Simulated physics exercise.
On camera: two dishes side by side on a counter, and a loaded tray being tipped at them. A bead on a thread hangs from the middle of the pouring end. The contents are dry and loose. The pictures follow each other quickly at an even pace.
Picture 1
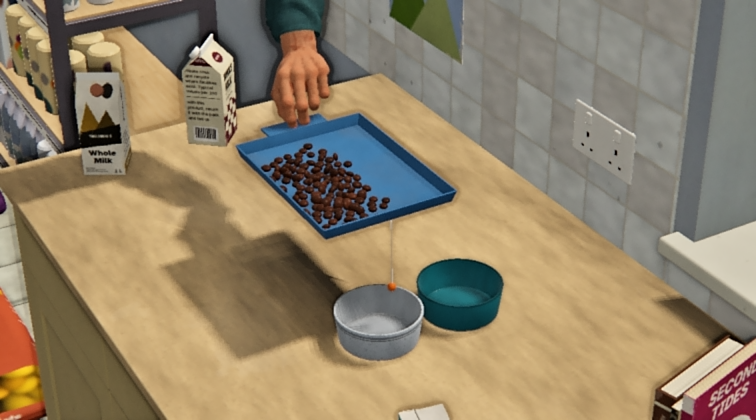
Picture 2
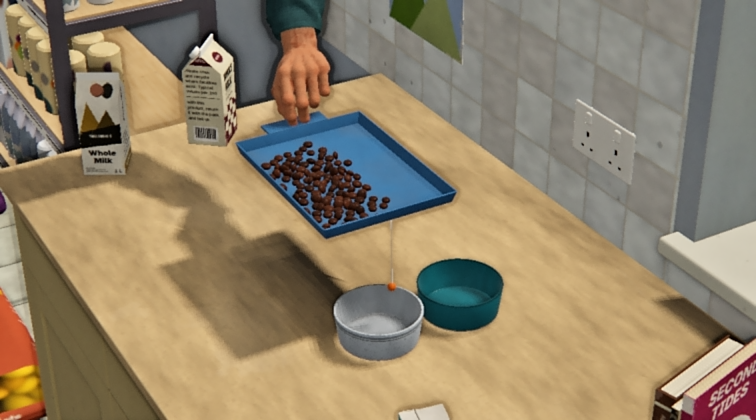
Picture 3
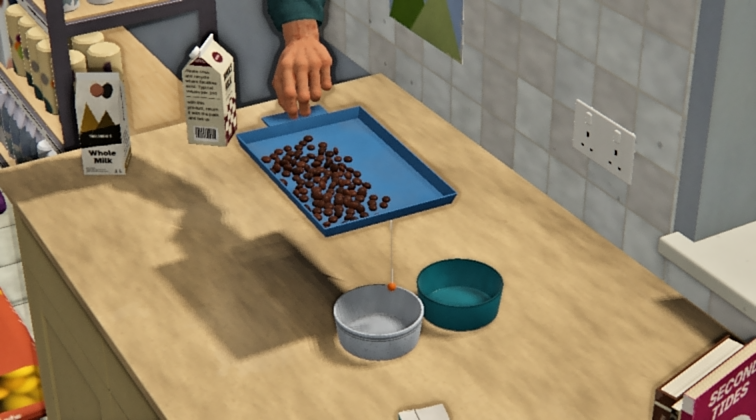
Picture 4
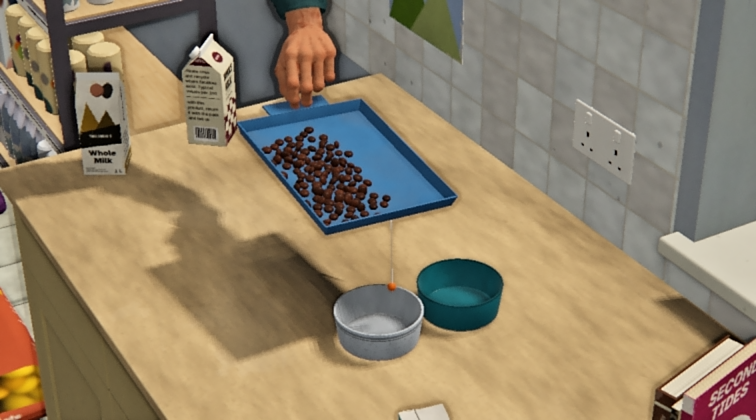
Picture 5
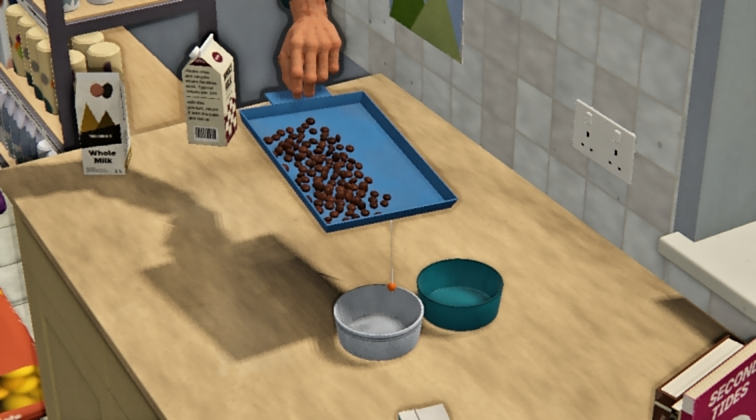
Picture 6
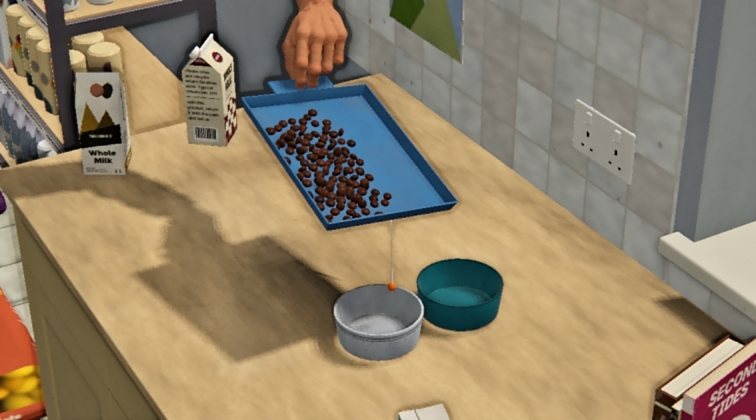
A hand gripping the far end of a blue tray gradually raises that end and tilts the tray, its near edge dipping slightly toward the right corner, above a wooden counter seen from a fixed, raised viewpoint. Small brown drops lie toward the tray's left side, with grey and teal dishes below and milk cartons behind at left. The drops shift only with the tray, while the dishes and hanging orange bead stay still.
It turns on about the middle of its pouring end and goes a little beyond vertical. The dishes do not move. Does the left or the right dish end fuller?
It favours the right-hand dish.
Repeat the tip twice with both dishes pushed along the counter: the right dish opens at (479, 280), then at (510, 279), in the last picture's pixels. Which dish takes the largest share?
At the first place right, at the second left.
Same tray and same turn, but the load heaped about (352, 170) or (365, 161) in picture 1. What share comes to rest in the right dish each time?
The first gives 100 %, the second 100 %.
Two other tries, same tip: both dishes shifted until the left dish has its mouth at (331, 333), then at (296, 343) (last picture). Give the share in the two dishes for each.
Roughly 30 per cent, and 0 per cent.
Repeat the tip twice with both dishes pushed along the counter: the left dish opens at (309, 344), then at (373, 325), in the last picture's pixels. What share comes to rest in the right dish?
First some 10, then 90 per cent.
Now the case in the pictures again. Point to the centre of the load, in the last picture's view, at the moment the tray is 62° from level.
Close to (430, 209).
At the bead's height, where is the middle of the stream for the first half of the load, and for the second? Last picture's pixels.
Around (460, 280) and then (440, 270).
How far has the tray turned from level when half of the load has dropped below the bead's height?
Around 85° of tilt.
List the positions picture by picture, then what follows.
In the first frame, corners of the pouring end (326, 228) and (452, 190), level; middle of the load (323, 186), flat chocolate drops; left dish (401, 343); right dish (483, 315); bead on its thread (392, 287).
In the second frame, corners of the pouring end (326, 227) and (452, 191), level; middle of the load (323, 185).
In the third frame, corners of the pouring end (327, 226) and (452, 192), tipped barely, lowest at the right corner; middle of the load (324, 181).
In the fourth frame, corners of the pouring end (328, 224) and (453, 195), tipped a little, lowest at the right corner; middle of the load (324, 176).
In the fifth frame, corners of the pouring end (329, 222) and (453, 197), tipped a little, lowest at the right corner; middle of the load (325, 171).
In the sixth frame, corners of the pouring end (330, 220) and (453, 200), tipped clearly, lowest at the right corner; middle of the load (327, 166); left dish (401, 343); right dish (483, 315).
Just after the last frame, tray tipped steeply; the larger part on the tray; just a few in the right dish; roughly a quarter in the air.
A moment on, tray tipped past a quarter turn; about a tenth on the tray; just a few in the left dish; the larger part in the right dish; about a tenth outside both; about a tenth in the air.
Further on, tray tipped past a quarter turn; just a few in the left dish; almost all in the right dish; about a tenth outside both.
When it is over, tray tipped past a quarter turn; just a few in the left dish; almost all in the right dish; about a tenth outside both.
